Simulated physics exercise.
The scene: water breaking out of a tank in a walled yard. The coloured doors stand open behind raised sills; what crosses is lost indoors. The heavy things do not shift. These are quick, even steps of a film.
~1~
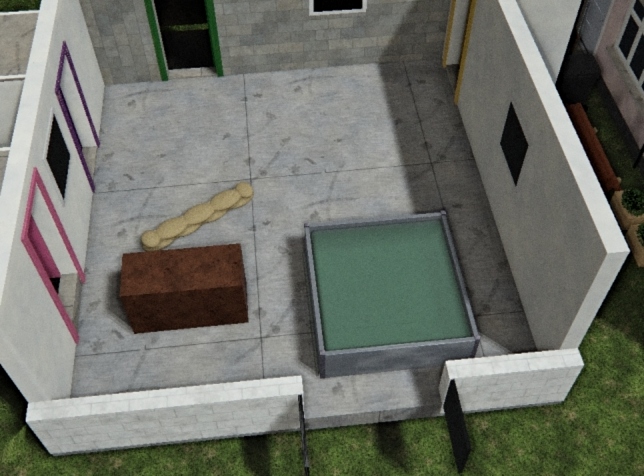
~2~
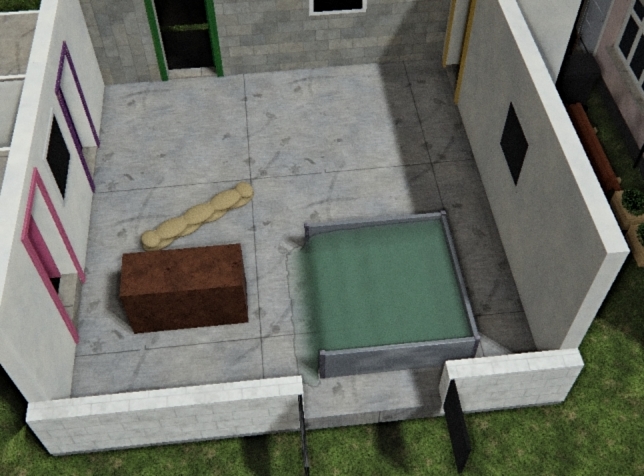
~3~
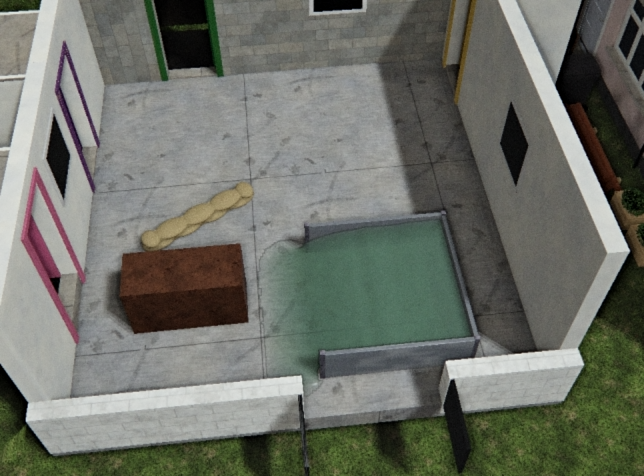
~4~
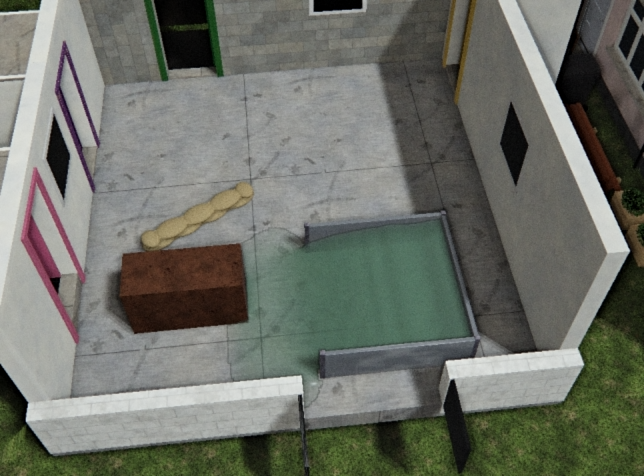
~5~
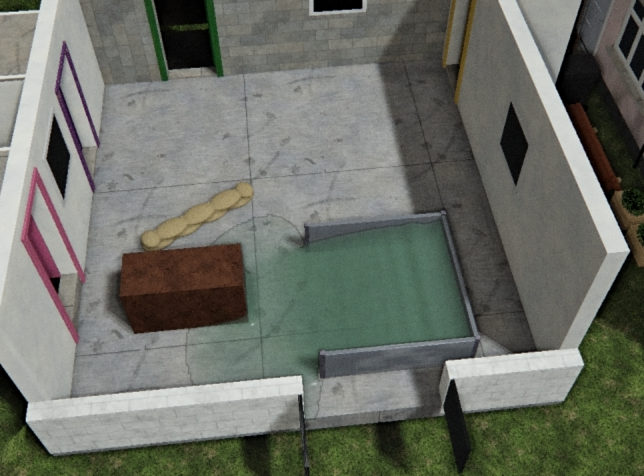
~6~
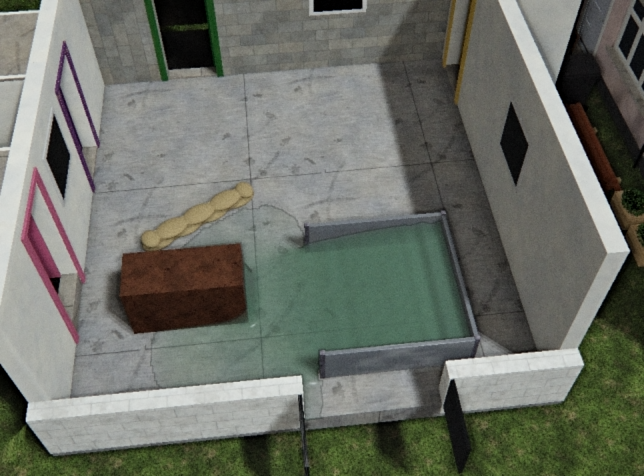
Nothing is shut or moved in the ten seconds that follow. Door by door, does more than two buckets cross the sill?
One by one: The green door takes more than that; the pink door stays under that; the purple door stays under that; the yellow door stays under that.
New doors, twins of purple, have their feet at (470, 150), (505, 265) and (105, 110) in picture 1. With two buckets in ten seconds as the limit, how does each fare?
In that order: Is under, is under, lets more in.
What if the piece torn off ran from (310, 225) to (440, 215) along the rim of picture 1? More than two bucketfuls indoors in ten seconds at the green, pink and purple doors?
The green door goes over; the pink door is under; the purple door goes over.
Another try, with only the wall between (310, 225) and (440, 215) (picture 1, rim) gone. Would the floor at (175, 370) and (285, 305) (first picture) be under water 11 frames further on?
In turn: Dry, no water.
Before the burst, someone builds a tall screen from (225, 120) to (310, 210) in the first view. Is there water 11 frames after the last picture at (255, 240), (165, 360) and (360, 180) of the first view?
In turn: Under water, awash, clear.
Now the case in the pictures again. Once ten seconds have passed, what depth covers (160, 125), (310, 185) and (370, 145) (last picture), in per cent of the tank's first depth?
Roughly 12, 4 and 8 per cent, in turn.
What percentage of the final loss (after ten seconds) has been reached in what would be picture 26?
I make it 5 per cent.
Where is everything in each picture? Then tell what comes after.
In the first frame, the open tank at (387, 282) is whole and still.
In the second frame, water pours out at (316, 302) and has run to a hidden place.
In the third frame, water pours out at (317, 303) and has run to a hidden place.
In the fourth frame, the front is at a hidden place, out from the gap at (317, 304).
In the fifth frame, water pours out at (317, 304) and has run to a hidden place.
In the sixth frame, water pours out at (317, 305) and has run to (163, 375).
A moment on, water covers 20 % of the floor; the green door not reached, the pink door wet at the sill, nothing in, the purple door not reached, the yellow door not reached.
Next, water covers 25 % of the floor; the green door not reached, the pink door wet at the sill, nothing in, the purple door not reached, the yellow door not reached.
Then, water covers 45 % of the floor; the green door not reached, the pink door under two buckets in, the purple door wet at the sill, nothing in, the yellow door not reached.
Later, water covers 80 % of the floor; the green door over two buckets in, the pink door under two buckets in, the purple door under two buckets in, the yellow door wet at the sill, nothing in.
In the end, water covers 85 % of the floor; the green door far over two buckets in, the pink door under two buckets in, the purple door under two buckets in, the yellow door wet at the sill, nothing in.
